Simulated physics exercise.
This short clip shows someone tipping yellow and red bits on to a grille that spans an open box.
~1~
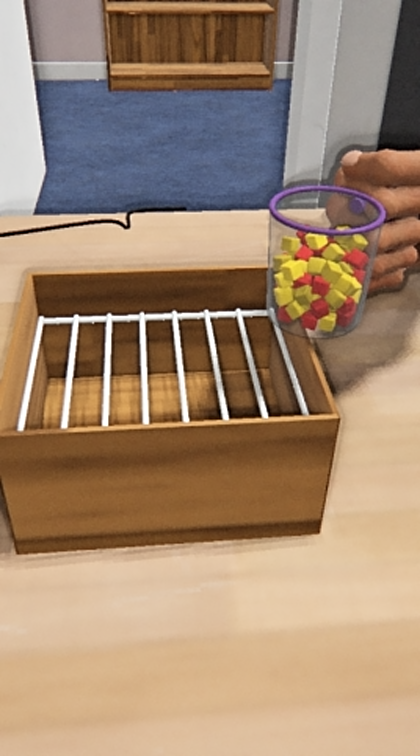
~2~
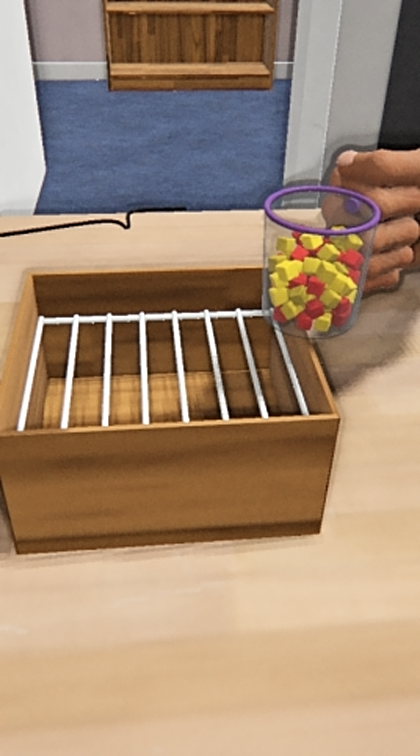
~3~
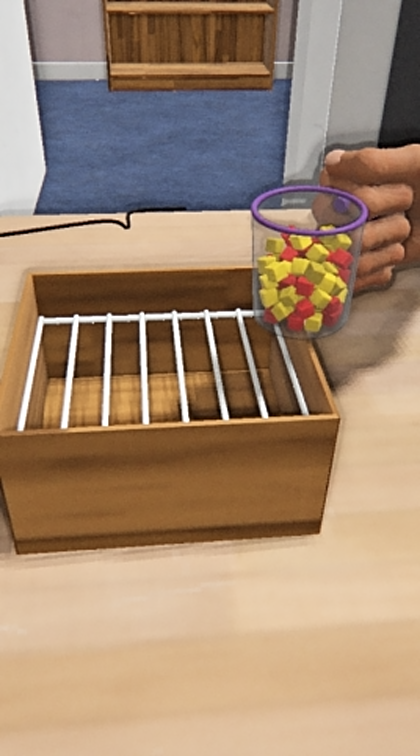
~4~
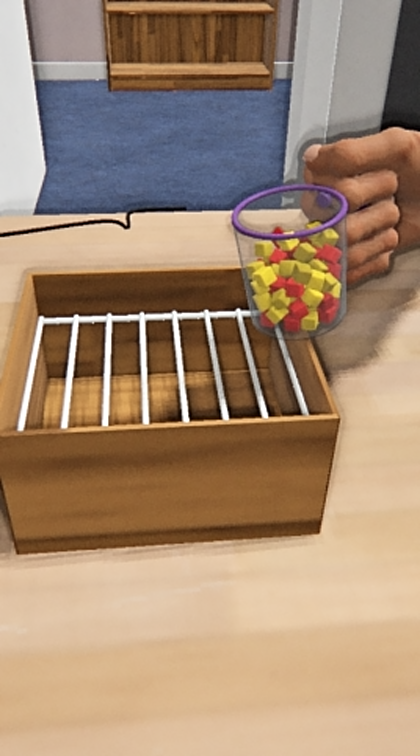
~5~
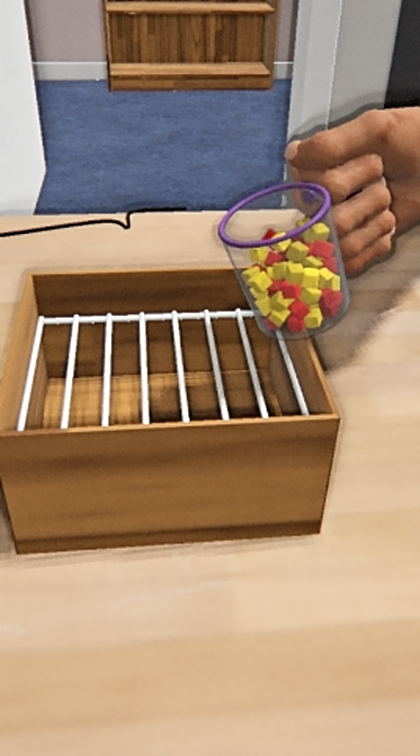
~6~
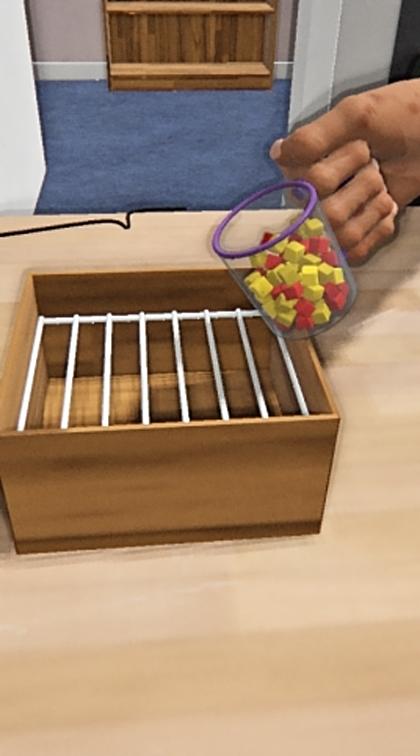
To begin with, a hand at the right holds a clear, purple-rimmed cup of yellow and red cubes upright beside an open wooden box with white bars across it. The hand moves the cup a little to the left, then tilts it leftward more and more, the cubes still inside.
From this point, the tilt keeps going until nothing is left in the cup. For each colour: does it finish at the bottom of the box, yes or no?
Yellow pieces: Yes; red pieces: Yes.
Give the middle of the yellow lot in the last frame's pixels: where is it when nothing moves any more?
The centre comes to rest roughly at (213, 440).
Then, 0.58 s after the last picture, yellow ones, all in the cup; red ones, all in the cup.
Then, 1.09 s after the last picture, yellow ones, most in the cup, a small part on or over the wires, a stray few under the rack; red ones, most in the cup, a small part on or over the wires, a stray few under the rack.
Then, 1.53 s after the last picture, yellow ones, a stray few on or over the wires, nearly all under the rack; red ones, all under the rack.
At rest, yellow ones, all under the rack; red ones, all under the rack.
